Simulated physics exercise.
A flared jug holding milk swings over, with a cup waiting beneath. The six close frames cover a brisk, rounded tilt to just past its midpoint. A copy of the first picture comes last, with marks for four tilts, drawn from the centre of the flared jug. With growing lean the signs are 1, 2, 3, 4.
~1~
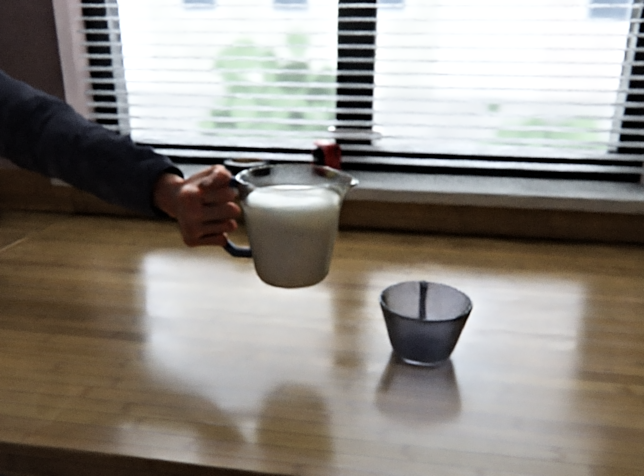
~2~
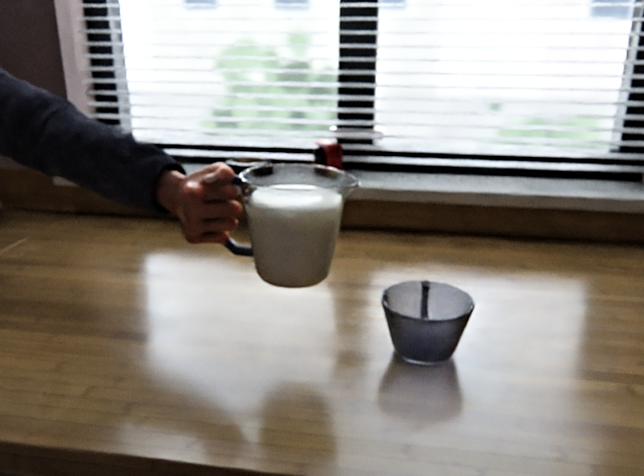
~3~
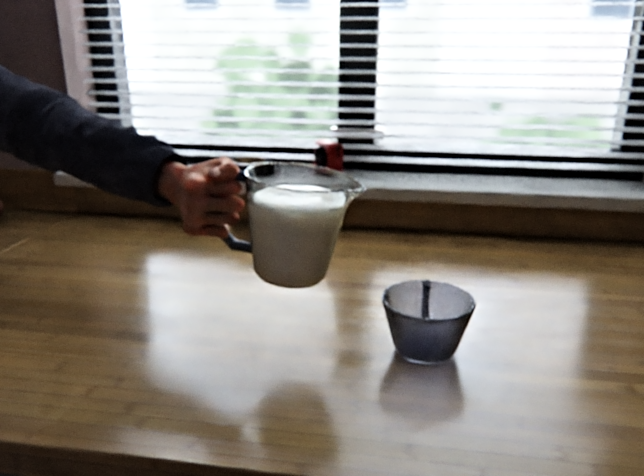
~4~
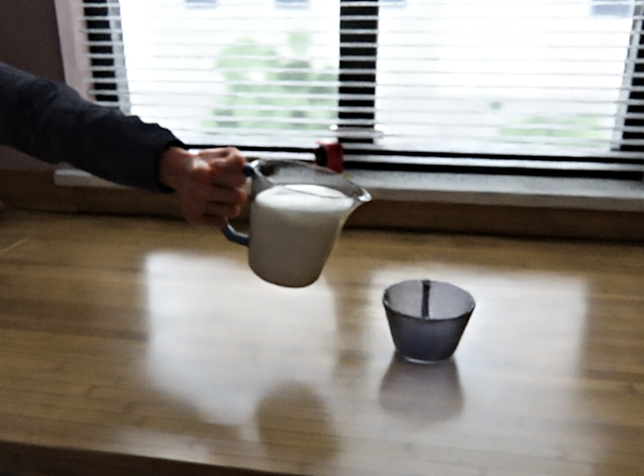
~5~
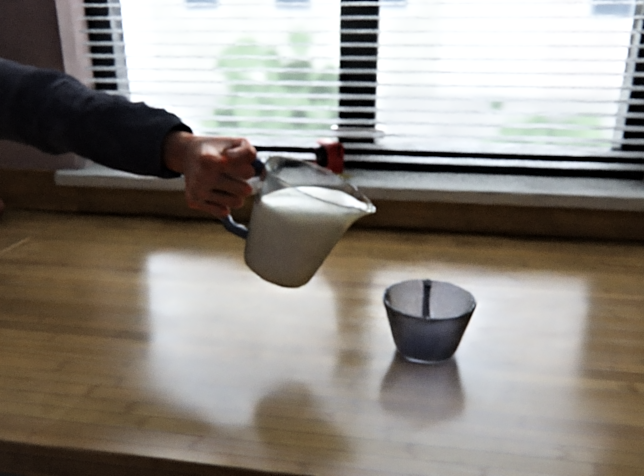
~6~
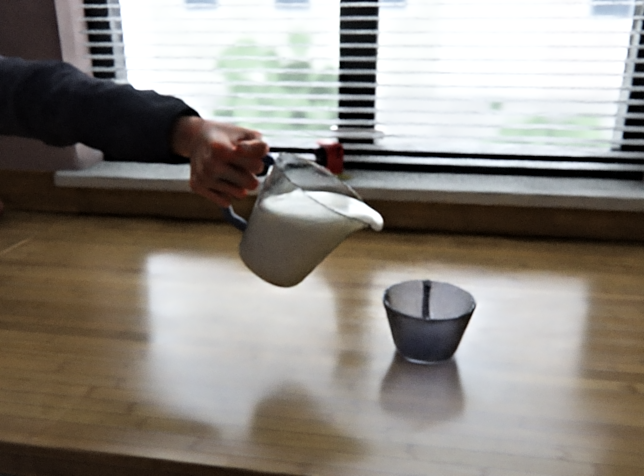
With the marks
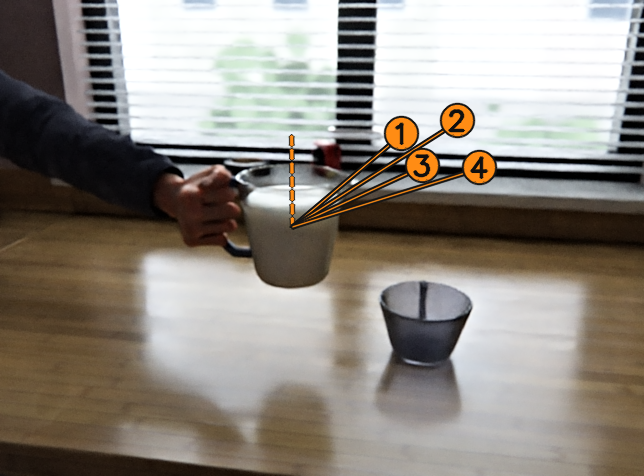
A hand in a dark sleeve, reaching in from the left, holds a clear flared jug of white milk above a light-brown wooden surface, seen from slightly above. A small, smoky grey cup stands to the right, with bright window blinds behind. The hand gradually tilts the jug rightward, and milk reaches its spout and just crosses the lip, while the view stays nearly still.
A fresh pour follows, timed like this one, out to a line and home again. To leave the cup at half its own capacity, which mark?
1.
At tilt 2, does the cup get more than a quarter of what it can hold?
Yes, it does.
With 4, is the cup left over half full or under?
Over.
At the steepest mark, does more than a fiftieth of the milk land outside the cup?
Yes, it does.
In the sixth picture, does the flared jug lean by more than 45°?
No, it does not.
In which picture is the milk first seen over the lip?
Picture 6.
In orange, 1 at (389, 145); 2 at (444, 130); 3 at (407, 173); 4 at (463, 173).
If 1 is chosen, the cup ends with about 53 % of what it can hold.
If 2 is chosen, the cup ends with about 74 % of what it can hold.
If 3 is chosen, the cup ends with about 84 % of what it can hold; 10 % of the milk is spilt.
If 4 is chosen, the cup ends with about 81 % of what it can hold; 24 % of the milk is spilt.
